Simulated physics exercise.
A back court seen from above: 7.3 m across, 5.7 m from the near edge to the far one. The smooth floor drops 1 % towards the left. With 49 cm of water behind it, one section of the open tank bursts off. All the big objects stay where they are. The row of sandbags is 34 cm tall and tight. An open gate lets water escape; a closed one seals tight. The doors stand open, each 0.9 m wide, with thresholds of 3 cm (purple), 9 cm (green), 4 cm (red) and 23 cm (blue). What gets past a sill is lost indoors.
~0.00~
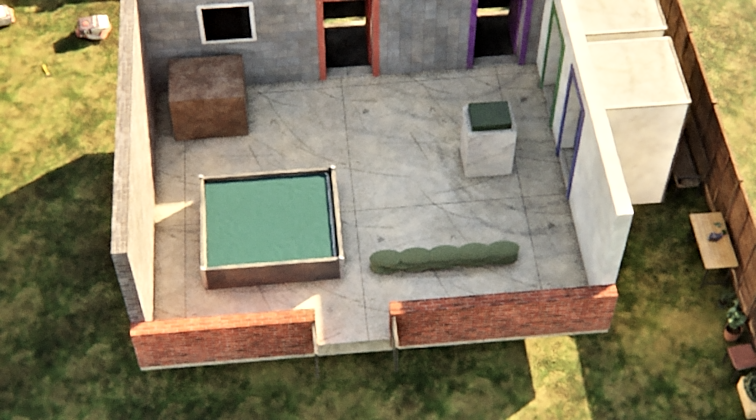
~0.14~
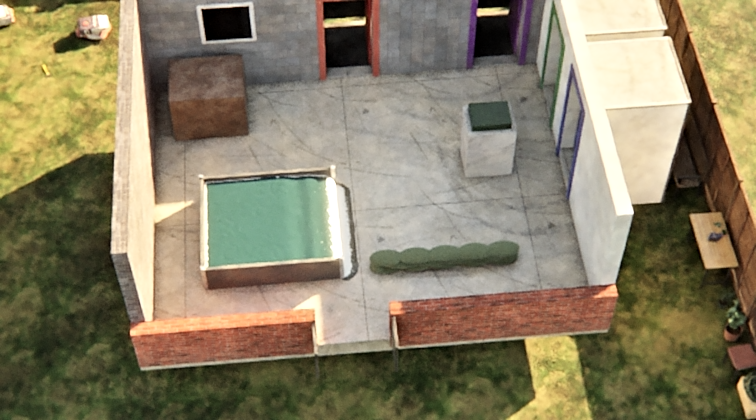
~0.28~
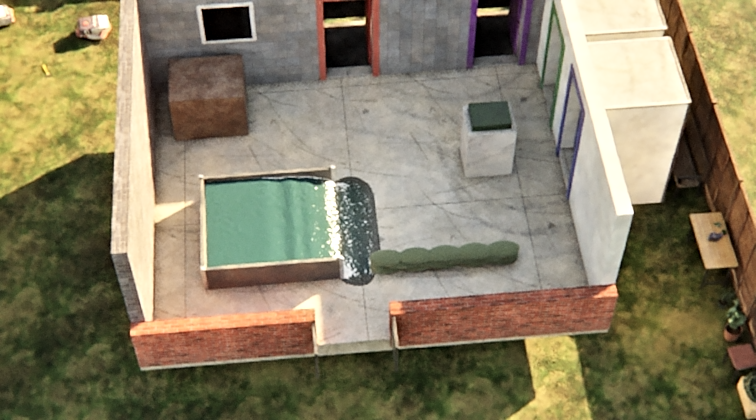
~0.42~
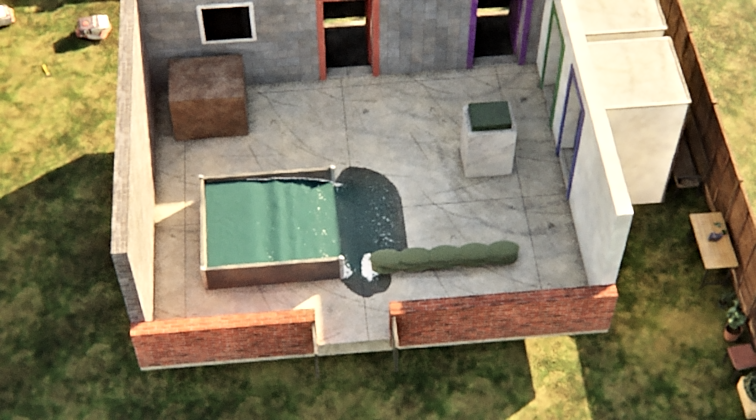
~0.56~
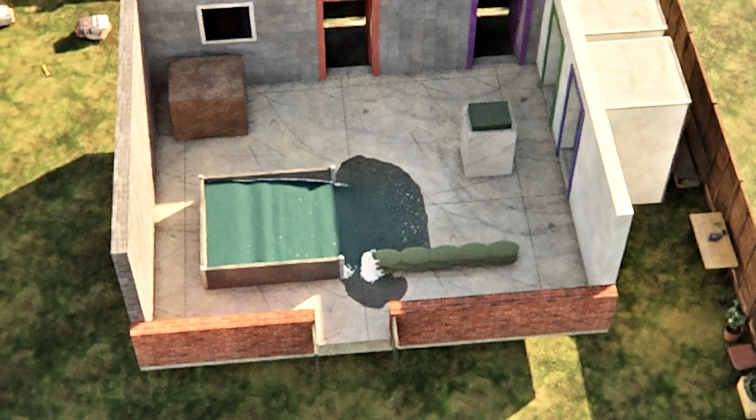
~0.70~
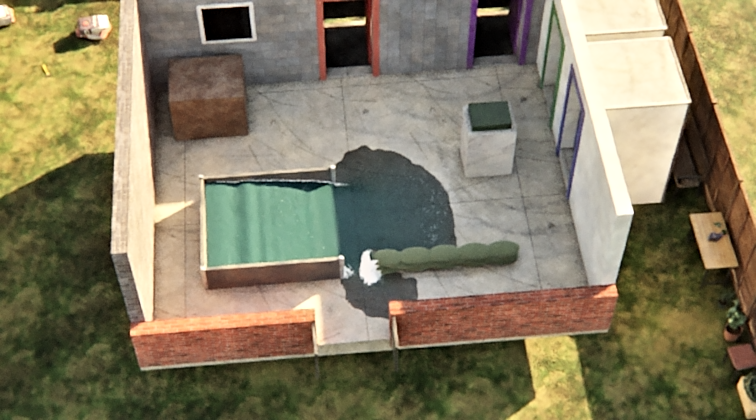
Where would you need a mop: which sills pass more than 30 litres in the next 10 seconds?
Within that time: At the purple door it exceeds the limit; at the green door it keeps below the limit; at the red door it keeps below the limit; at the blue door it keeps below the limit.
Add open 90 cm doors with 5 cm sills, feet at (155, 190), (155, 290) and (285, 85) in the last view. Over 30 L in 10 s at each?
In turn: Below, not over, below.
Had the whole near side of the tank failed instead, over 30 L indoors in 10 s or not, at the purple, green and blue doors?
Then: Purple below, green below, blue not over.
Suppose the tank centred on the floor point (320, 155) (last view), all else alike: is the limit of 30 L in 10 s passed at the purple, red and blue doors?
Against that limit: Purple above, red below, blue below.
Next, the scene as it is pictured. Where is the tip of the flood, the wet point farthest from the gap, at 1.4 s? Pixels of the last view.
Around (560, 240).
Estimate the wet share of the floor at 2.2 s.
About 35 per cent.
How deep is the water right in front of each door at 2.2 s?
In cm: Purple 0, green 0, red 0, blue 21.
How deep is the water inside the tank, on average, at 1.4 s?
Roughly 31 cm on average.
After 1.4 s water covers 30 % of the floor and is deepest (29 cm) near (365, 265); purple door not reached, green door not reached, red door not reached, blue door not reached.
After 2.2 s water covers 35 % of the floor and is deepest (26 cm) near (559, 191); purple door not reached, green door not reached, red door not reached, blue door 21 cm at the sill, 0 L in.
After 3.5 s water covers 50 % of the floor and is deepest (22 cm) near (549, 192); purple door 9 cm at the sill, 7 L in, green door 5 cm at the sill, 0 L in, red door not reached, blue door 20 cm at the sill, 2 L in.
After 6.0 s water covers 65 % of the floor and is deepest (12 cm) near (565, 311); purple door 11 cm at the sill, 132 L in, green door 4 cm at the sill, 0 L in, red door 6 cm at the sill, 0 L in, blue door 8 cm at the sill, 2 L in.
After 10.0 s water covers 90 % of the floor and is deepest (10 cm) near (154, 346); purple door 5 cm at the sill, 189 L in, green door 4 cm at the sill, 0 L in, red door 4 cm at the sill, 5 L in, blue door 4 cm at the sill, 2 L in.
